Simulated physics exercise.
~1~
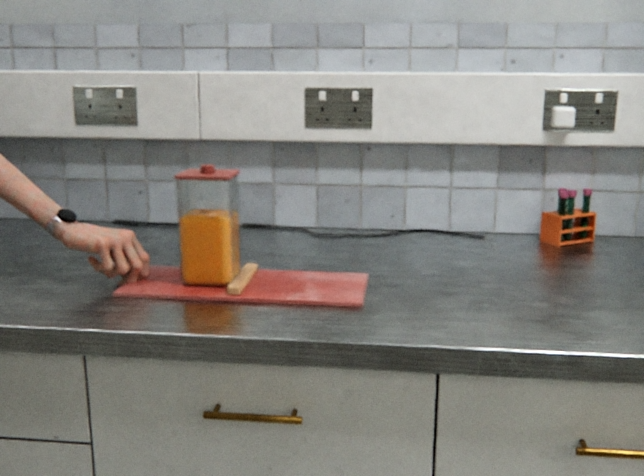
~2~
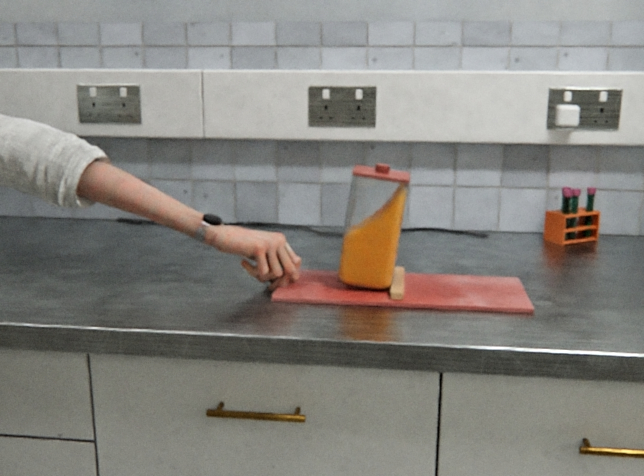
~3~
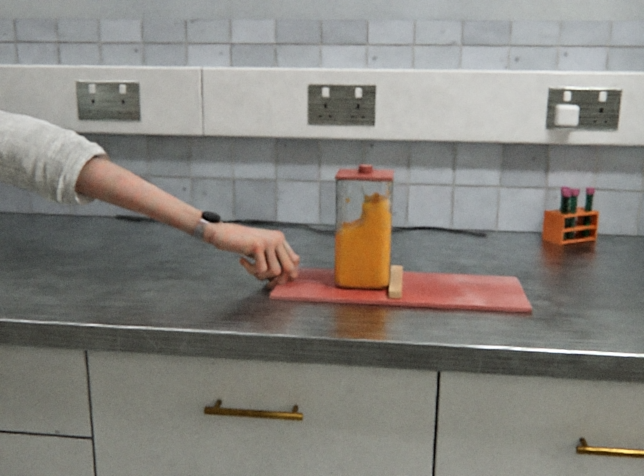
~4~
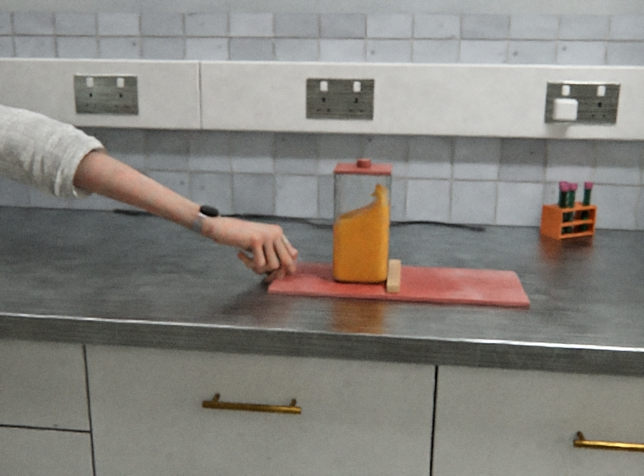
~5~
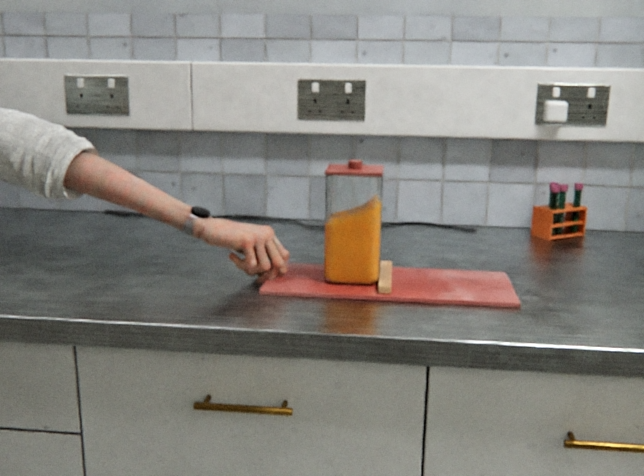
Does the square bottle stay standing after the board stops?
Yes, the square bottle stays standing. It tips to the right when the board stops, but drops back onto its base and ends upright behind the wooden strip.
